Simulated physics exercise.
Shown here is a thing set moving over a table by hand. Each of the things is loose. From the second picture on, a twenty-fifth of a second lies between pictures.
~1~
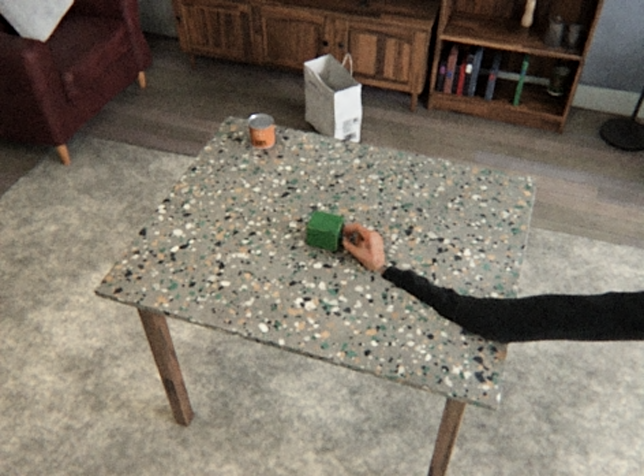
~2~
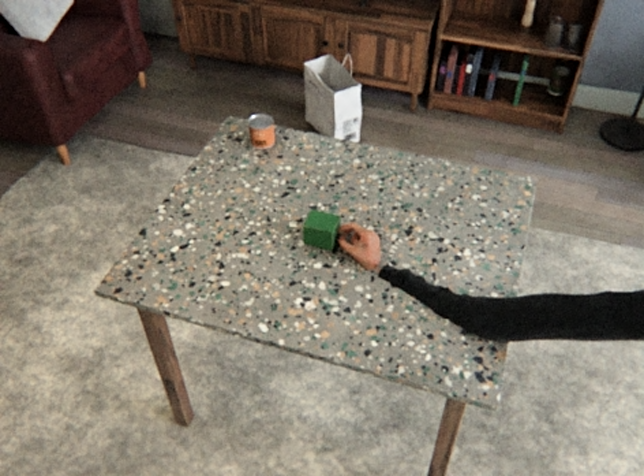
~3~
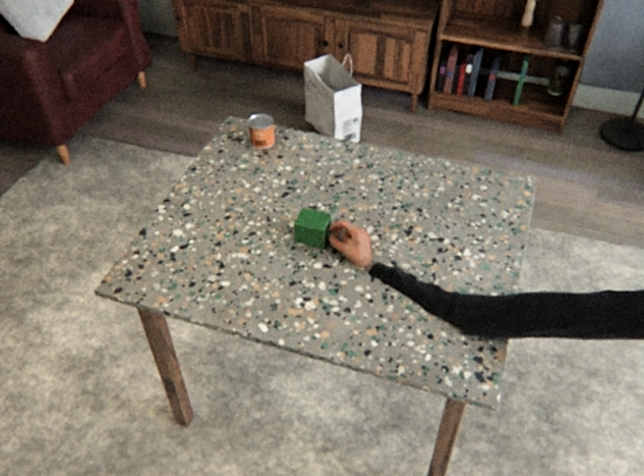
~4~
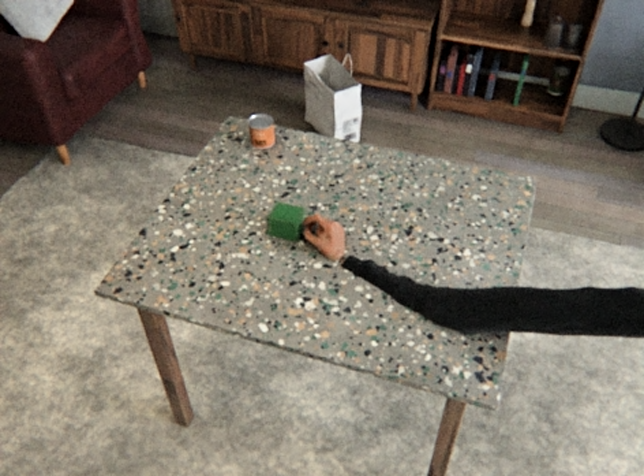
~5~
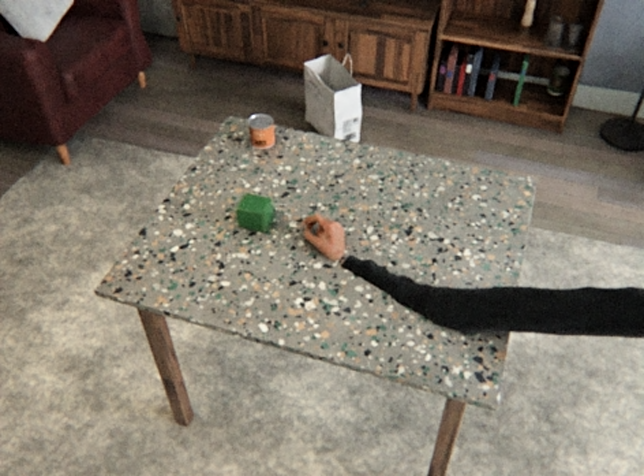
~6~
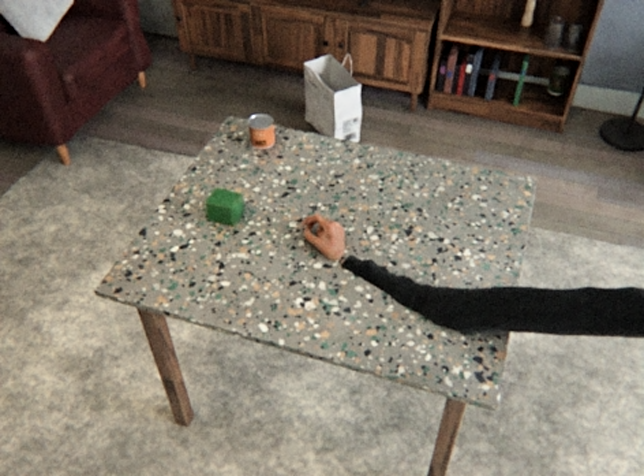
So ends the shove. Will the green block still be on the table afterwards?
Makes it off.
Then, 0.10 s on from there, green block now off the table.
Then, 0.30 s on from there, things are still on the move.
Then, 0.40 s on from there, as before.
In the end, off the table, green block.
